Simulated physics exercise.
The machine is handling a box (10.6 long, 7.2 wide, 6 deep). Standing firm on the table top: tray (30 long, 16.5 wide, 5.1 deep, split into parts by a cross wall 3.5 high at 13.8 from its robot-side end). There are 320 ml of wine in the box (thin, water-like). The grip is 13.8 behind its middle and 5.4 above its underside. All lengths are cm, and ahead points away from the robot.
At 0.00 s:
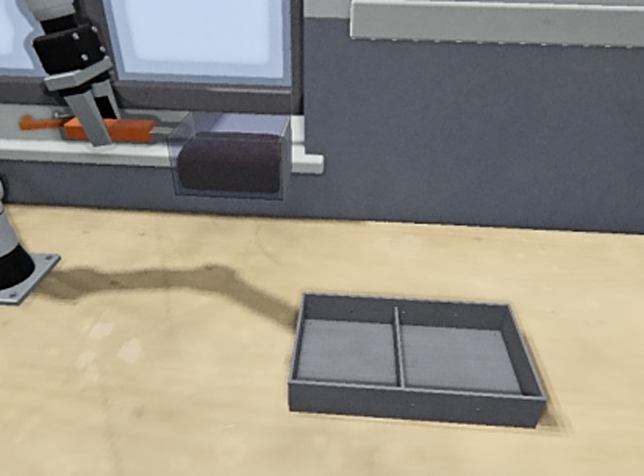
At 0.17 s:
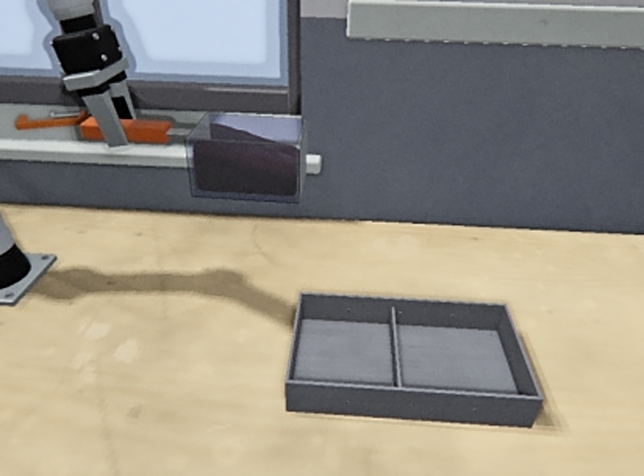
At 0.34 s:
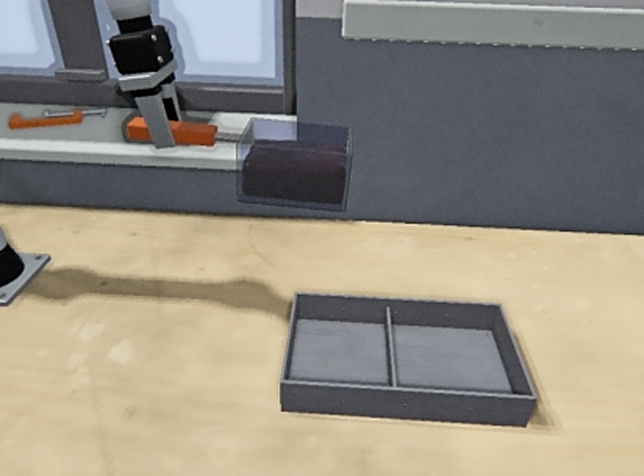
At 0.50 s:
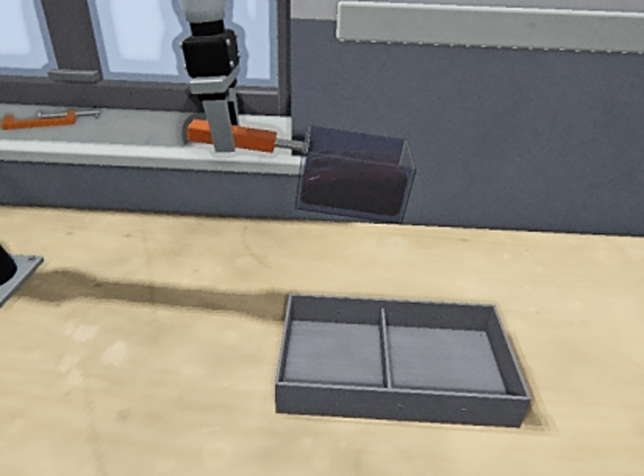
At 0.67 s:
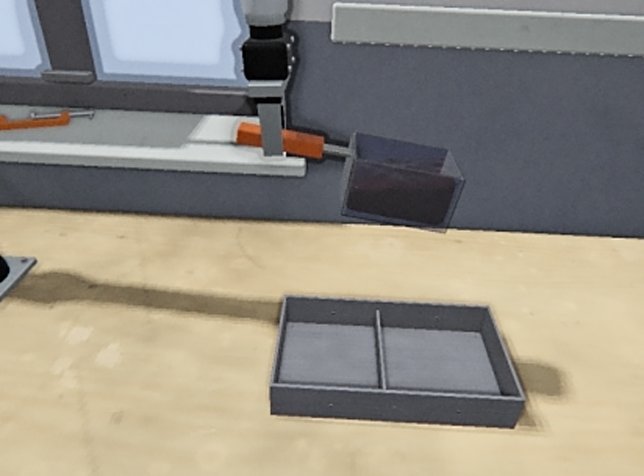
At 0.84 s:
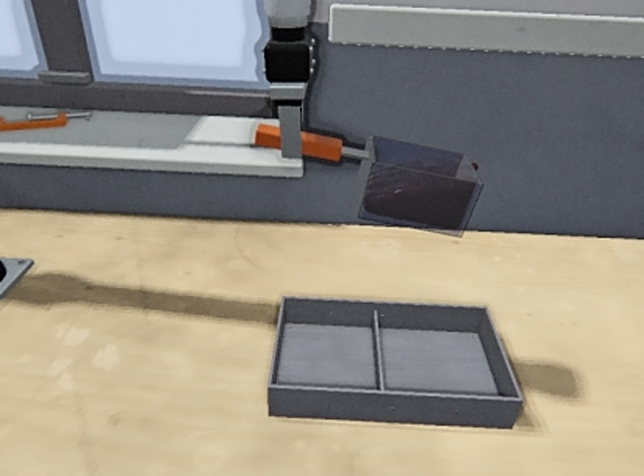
A robot arm gripping an orange handle carried a clear box of dark red wine rightward from beside the window, lowering it slightly and tilting it gradually forward above a divided gray tray.
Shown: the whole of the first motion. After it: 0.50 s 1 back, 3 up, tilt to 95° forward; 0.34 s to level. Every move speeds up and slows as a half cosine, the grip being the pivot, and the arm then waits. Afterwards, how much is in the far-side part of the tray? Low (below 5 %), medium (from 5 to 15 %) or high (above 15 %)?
Answer: High; above 15 % of the wine finishes in the far-side part of the tray.
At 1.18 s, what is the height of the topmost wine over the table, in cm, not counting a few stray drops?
Up to some 20 cm.
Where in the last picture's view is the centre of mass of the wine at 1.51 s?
Around (360, 328).
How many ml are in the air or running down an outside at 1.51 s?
Some 25 ml.
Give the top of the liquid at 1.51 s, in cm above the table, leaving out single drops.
Up to some 24 cm.
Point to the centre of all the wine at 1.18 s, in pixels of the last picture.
Around (350, 279).
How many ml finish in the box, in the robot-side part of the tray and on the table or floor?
Roughly 40, 140, 70 ml.
By 1.18 s, tilted 74° forward, liquid up to 20 above the table; 190 ml in the box, 35 ml in the far-side part, 95 ml in the air or running down outside.
By 1.51 s, tilted 47° forward, liquid up to 54 above the table; 140 ml in the robot-side part, 90 ml in the box, 60 ml in the far-side part, 5 ml on the table or floor, 25 ml in the air or running down outside.
By 1.88 s, level, liquid up to 54 above the table; 135 ml in the robot-side part, 60 ml in the far-side part, 45 ml in the box, 35 ml on the table or floor, 45 ml in the air or running down outside.
By 2.68 s, level, liquid up to 33 above the table; 140 ml in the robot-side part, 70 ml in the far-side part, 70 ml on the table or floor, 45 ml in the box.
Final state, 140 ml in the robot-side part, 70 ml in the far-side part, 70 ml on the table or floor, 45 ml in the box. That is 22 % in the far-side part of the tray.
